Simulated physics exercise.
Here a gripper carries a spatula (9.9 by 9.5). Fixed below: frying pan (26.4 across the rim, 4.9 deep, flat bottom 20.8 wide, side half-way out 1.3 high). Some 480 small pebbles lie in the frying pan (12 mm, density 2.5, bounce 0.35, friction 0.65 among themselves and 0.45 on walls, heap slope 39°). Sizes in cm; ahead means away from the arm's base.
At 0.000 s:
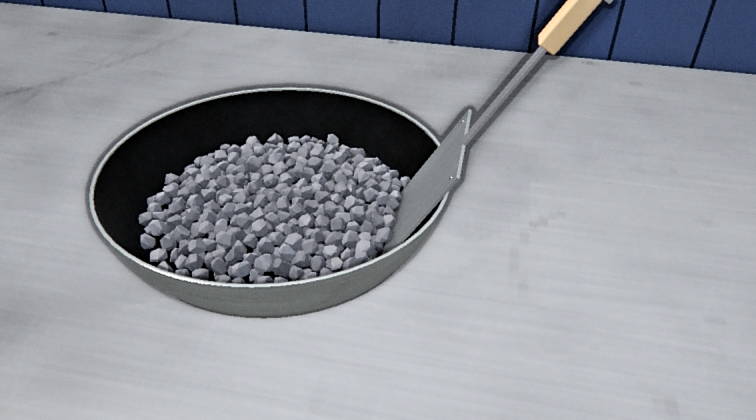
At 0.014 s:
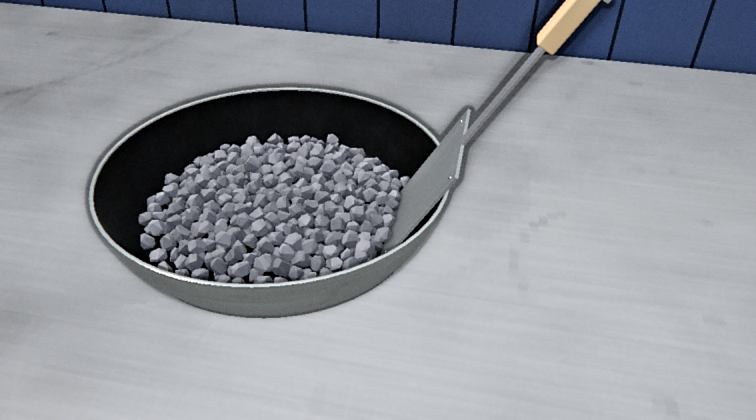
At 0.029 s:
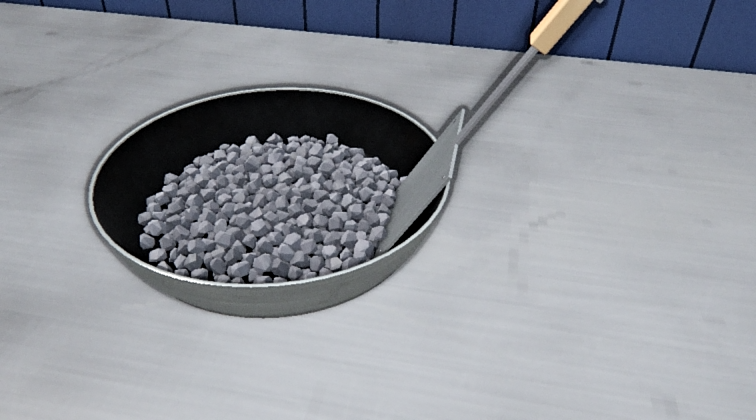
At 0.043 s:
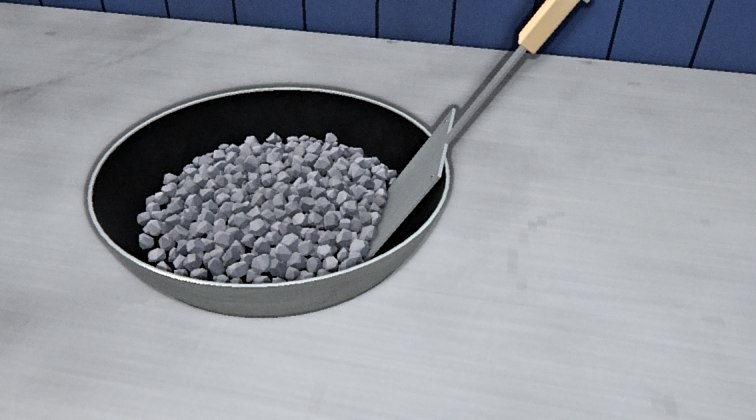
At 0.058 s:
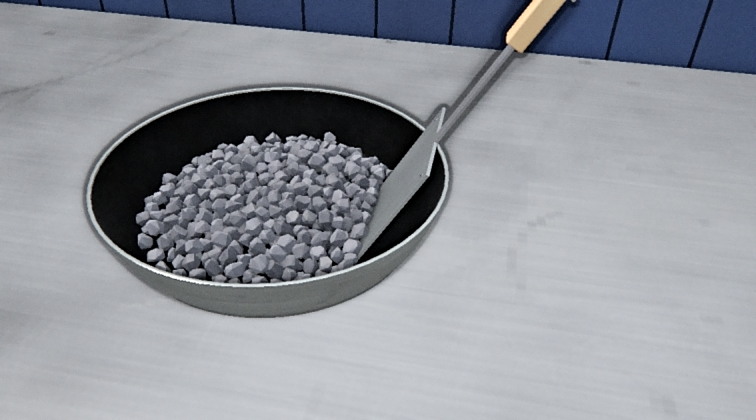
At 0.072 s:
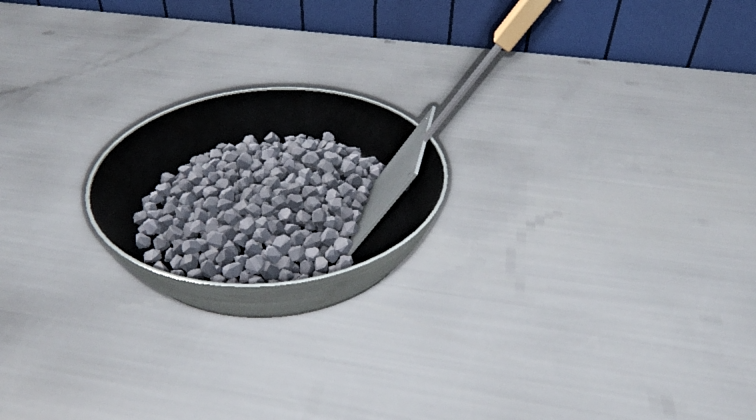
A spatula slides slowly left through a black pan, nudging a heap of gray pebbles slightly.
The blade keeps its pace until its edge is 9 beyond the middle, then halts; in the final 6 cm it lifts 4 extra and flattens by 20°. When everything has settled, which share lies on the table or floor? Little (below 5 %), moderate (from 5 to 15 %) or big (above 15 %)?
On the table or floor the share is moderate, from 5 to 15 %.
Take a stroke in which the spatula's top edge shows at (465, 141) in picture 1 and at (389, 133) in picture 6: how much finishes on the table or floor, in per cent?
Some 25 per cent.
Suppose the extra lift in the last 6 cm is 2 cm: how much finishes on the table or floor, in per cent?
About 10 per cent.
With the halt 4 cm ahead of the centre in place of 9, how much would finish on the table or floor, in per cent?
In that case some 0 per cent.
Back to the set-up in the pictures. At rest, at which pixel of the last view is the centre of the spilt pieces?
Near (83, 190).
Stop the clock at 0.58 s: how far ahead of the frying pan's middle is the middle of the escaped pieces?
Some 16 cm.
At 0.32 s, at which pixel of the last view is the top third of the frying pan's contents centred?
At about (170, 155).
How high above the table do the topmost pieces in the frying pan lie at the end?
About 7.0 cm.
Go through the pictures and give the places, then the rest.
In the first picture, the spatula top edge at (465, 141), sloping 60°; upper third of the load around (283, 191), from x 145 to 405, top at y 140; 479 in the frying pan.
In the second picture, the spatula top edge at (464, 141), sloping 60°; upper third of the load around (283, 191), from x 145 to 405, top at y 140.
In the third picture, the spatula top edge at (458, 140), sloping 60°; upper third of the load around (282, 191), from x 145 to 405, top at y 140.
In the fourth picture, the spatula top edge at (448, 140), sloping 60°; upper third of the load around (285, 191), from x 145 to 405, top at y 140.
In the fifth picture, the spatula top edge at (437, 138), sloping 60°; upper third of the load around (281, 192), from x 145 to 405, top at y 140.
In the sixth picture, the spatula top edge at (426, 137), sloping 60°; upper third of the load around (275, 189), from x 140 to 405, top at y 140; 479 in the frying pan.
After 0.19 s, sloping 60°, highest piece 5 above the table; 479 in the frying pan.
After 0.32 s, sloping 53°, highest piece 7 above the table; 478 in the frying pan, 1 on the blade or in flight.
After 0.58 s, sloping 40°, highest piece 7 above the table; 434 in the frying pan, 42 on the table or floor, 3 on the blade or in flight.
After 1.63 s, sloping 40°, highest piece 7 above the table; 433 in the frying pan, 46 on the table or floor.
In the end, 433 in the frying pan, 46 on the table or floor. That is 10 % on the table or floor.
